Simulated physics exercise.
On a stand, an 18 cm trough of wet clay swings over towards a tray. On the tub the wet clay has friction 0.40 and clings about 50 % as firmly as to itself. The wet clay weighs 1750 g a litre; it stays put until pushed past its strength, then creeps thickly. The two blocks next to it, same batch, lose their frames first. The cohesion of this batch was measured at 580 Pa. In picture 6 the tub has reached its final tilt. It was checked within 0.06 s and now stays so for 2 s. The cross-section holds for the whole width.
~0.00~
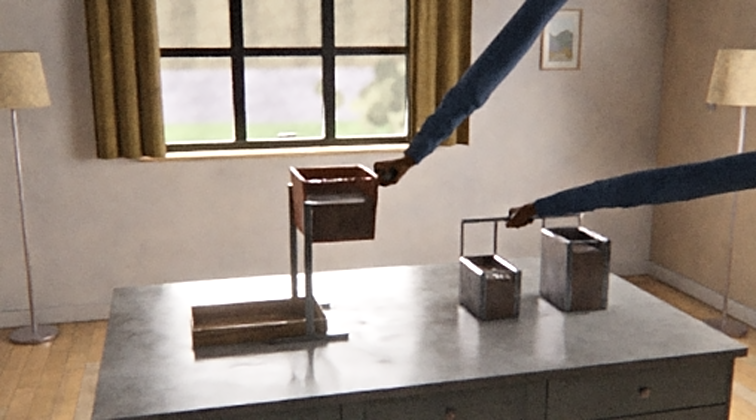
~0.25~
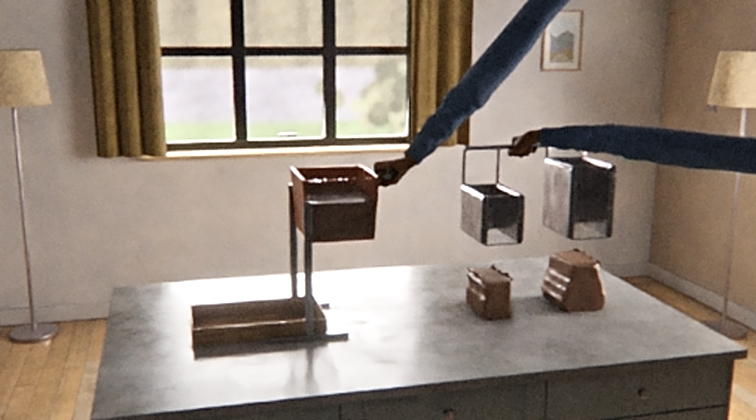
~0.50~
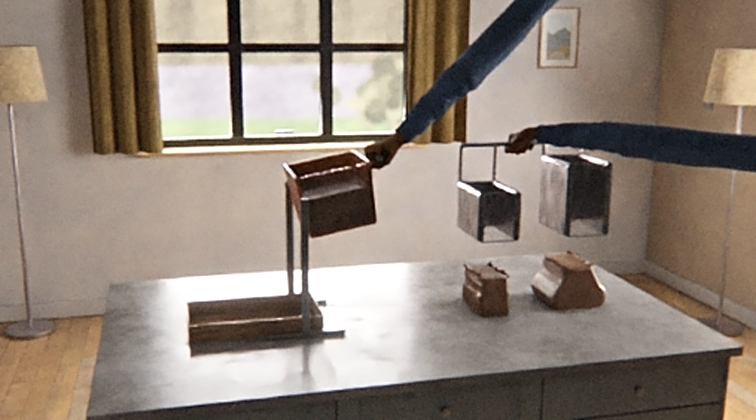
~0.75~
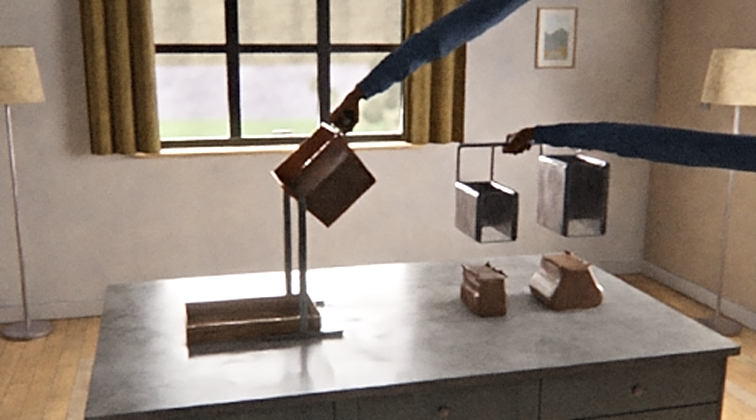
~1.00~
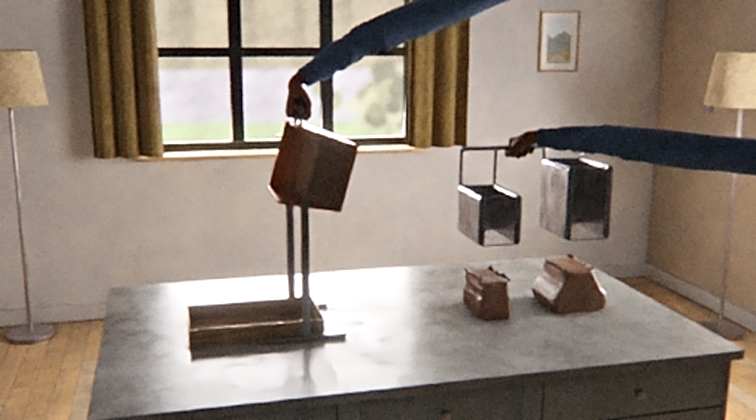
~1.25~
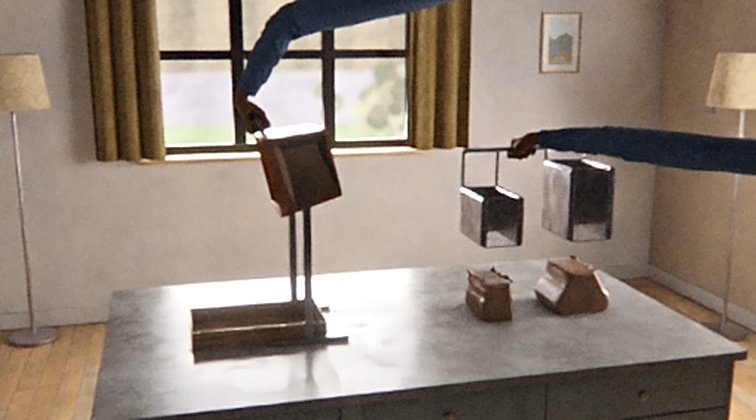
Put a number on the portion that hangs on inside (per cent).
About 37 %.
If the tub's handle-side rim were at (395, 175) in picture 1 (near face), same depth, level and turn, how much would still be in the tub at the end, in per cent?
Then about 35 %.
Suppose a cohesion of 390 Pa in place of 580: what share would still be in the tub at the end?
It would be near 35 %.
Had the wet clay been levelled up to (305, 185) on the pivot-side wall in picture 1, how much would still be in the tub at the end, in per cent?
Then about 30 %.
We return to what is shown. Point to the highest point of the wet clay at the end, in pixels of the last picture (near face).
Around (311, 179).
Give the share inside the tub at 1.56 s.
About 40 %.
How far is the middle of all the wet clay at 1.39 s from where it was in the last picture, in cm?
About 6 cm.
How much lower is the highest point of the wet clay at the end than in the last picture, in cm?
About 11 cm.
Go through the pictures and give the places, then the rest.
Handle-side rim at (376, 178), tilt 0 degrees; highest point of the wet clay at (367, 201); test blocks 13 cm, 20 cm high (left to right), in the first frame.
Handle-side rim at (377, 178), tilt 0 degrees; highest point of the wet clay at (367, 201); test blocks 13 cm, 16 cm high (left to right), in the second frame.
Handle-side rim at (368, 162), tilt 10 degrees; highest point of the wet clay at (366, 187); test blocks 13 cm, 14 cm high (left to right), in the third frame.
Handle-side rim at (337, 134), tilt 42 degrees; highest point of the wet clay at (349, 156); test blocks 13 cm, 14 cm high (left to right), in the fourth frame.
Handle-side rim at (297, 129), tilt 74 degrees; highest point of the wet clay at (324, 139); test blocks 13 cm, 14 cm high (left to right), in the fifth frame.
Handle-side rim at (263, 144), tilt 103 degrees; highest point of the wet clay at (314, 142); test blocks 13 cm, 14 cm high (left to right), in the sixth frame.
By 1.39 s, the tub is at 103 degrees and holds 87 %.
By 1.56 s, the tub is at 103 degrees and holds 38 %.
By 1.73 s, the tub is at 103 degrees and holds 37 %.
By 1.90 s, the tub is at 103 degrees and holds 37 %.
By 3.25 s, at the end, the tub is at 103 degrees and holds 37 %.
